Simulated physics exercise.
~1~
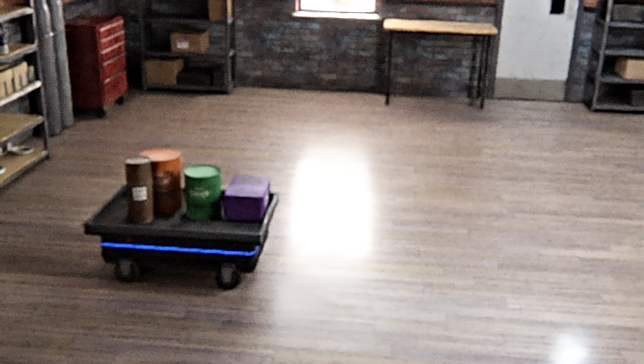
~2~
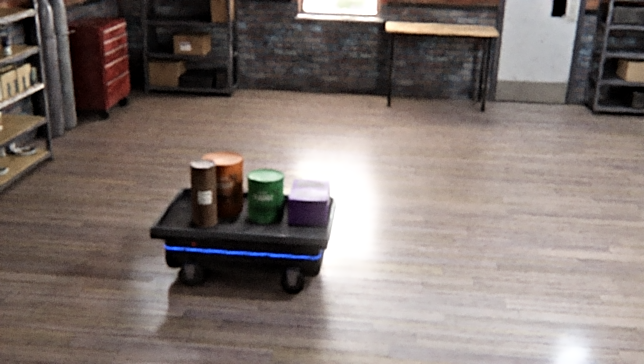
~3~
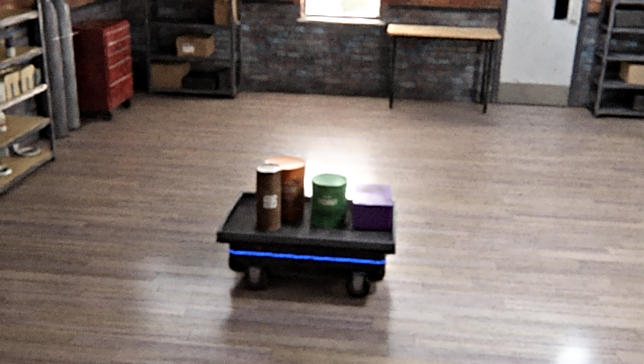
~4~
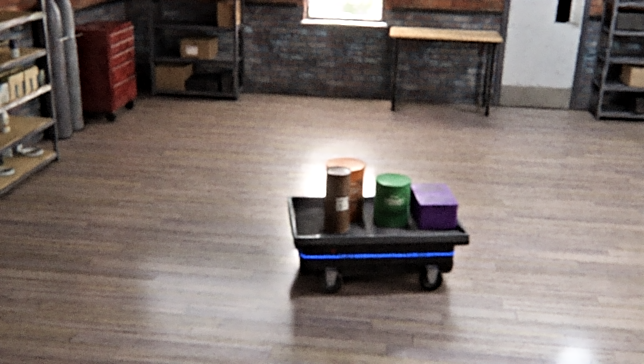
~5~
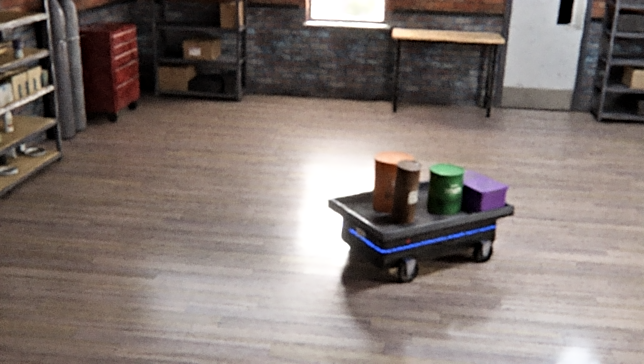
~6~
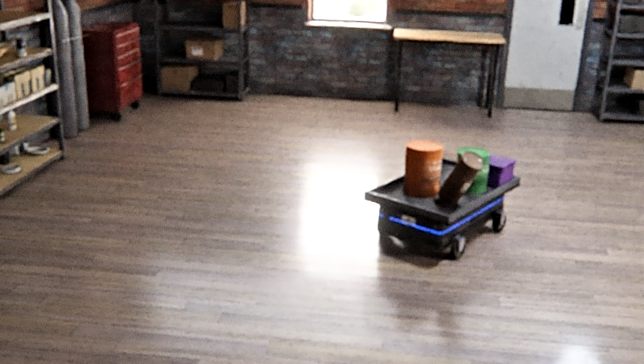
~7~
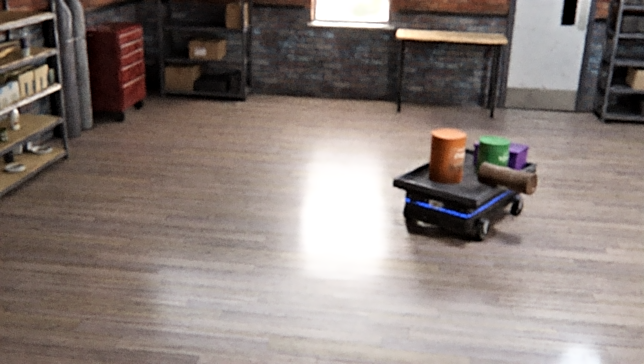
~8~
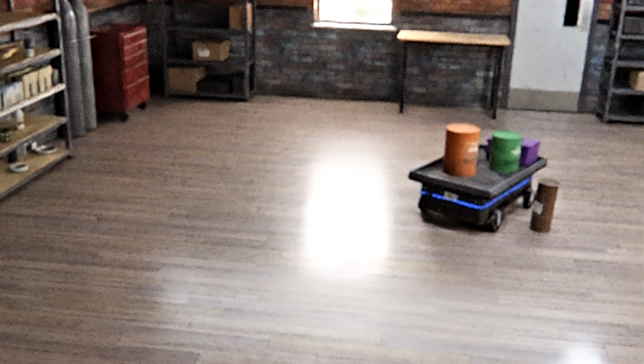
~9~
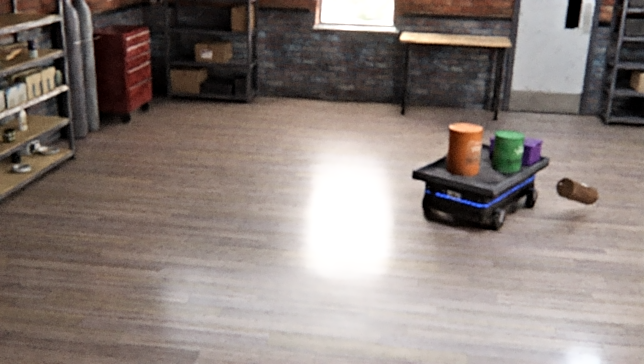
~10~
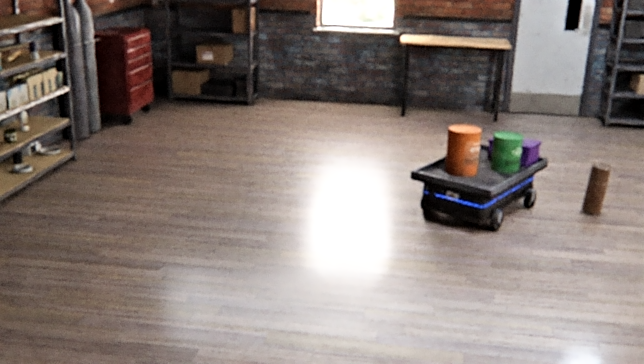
A low black cart with a glowing blue stripe rolls across the wooden floor of a brick-walled workshop, seen from slightly above, with shelves and a red tool cabinet at left. It carries a brown canister and an orange pail on the left, a green pail in the middle and a purple tote on the right. The cart heads right, then curves away toward the back. As it turns, the brown canister tips and tumbles off the right side. The cart stops while the canister flips across the floor, ending upright to its right, the other items still aboard.
